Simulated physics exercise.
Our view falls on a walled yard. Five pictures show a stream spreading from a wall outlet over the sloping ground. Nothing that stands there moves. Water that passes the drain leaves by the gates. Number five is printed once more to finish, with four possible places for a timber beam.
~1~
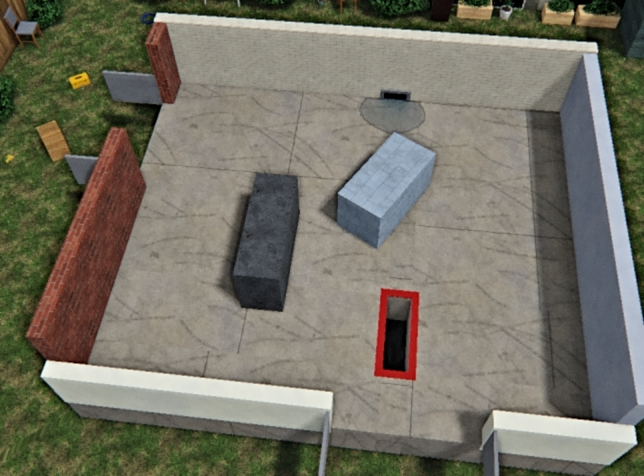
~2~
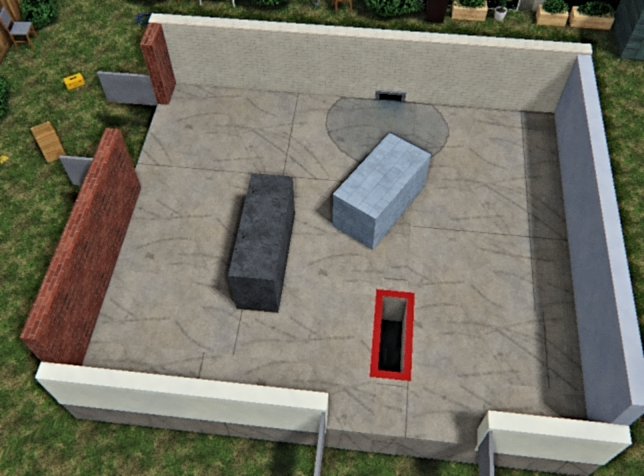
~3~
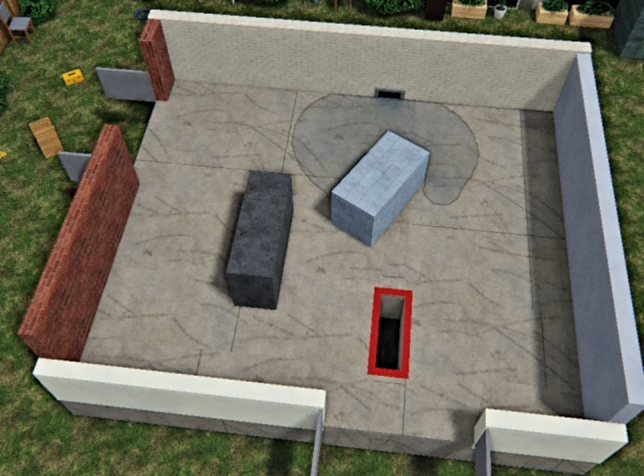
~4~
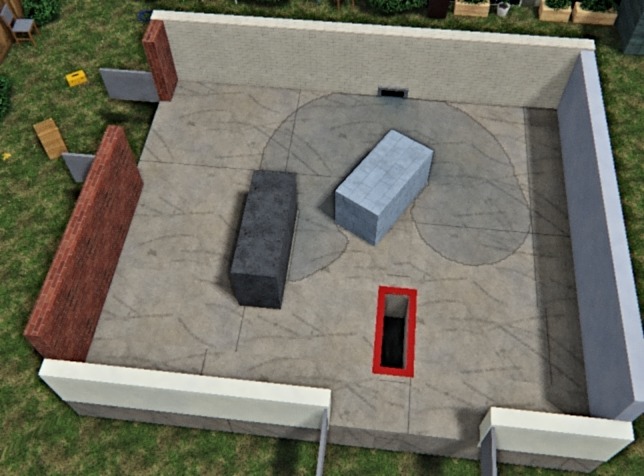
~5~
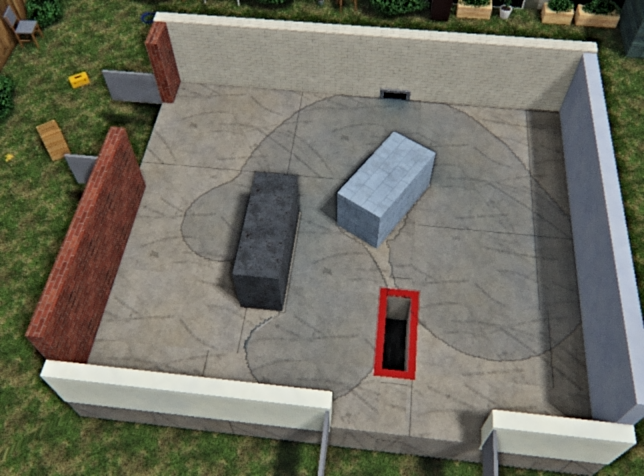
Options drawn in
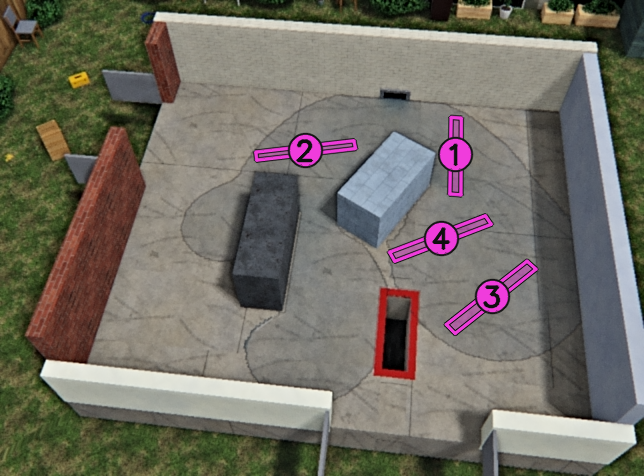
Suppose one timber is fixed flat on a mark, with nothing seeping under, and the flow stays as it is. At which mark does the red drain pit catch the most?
I would pick spot 3.
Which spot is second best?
That would be 1.
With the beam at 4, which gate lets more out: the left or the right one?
The right one.
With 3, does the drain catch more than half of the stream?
No, it does not.
On the marked copy, 1 from (455, 194) to (456, 117); 2 from (256, 156) to (354, 144); 3 from (450, 328) to (531, 265); 4 from (392, 256) to (488, 220).
With 1, about 22 % of the stream goes into the red drain pit, about 69 % out by the gates.
With 2, about 16 % of the stream goes into the red drain pit, about 78 % out by the gates.
With 3, about 32 % of the stream goes into the red drain pit, about 61 % out by the gates.
With 4, about 17 % of the stream goes into the red drain pit, about 76 % out by the gates.
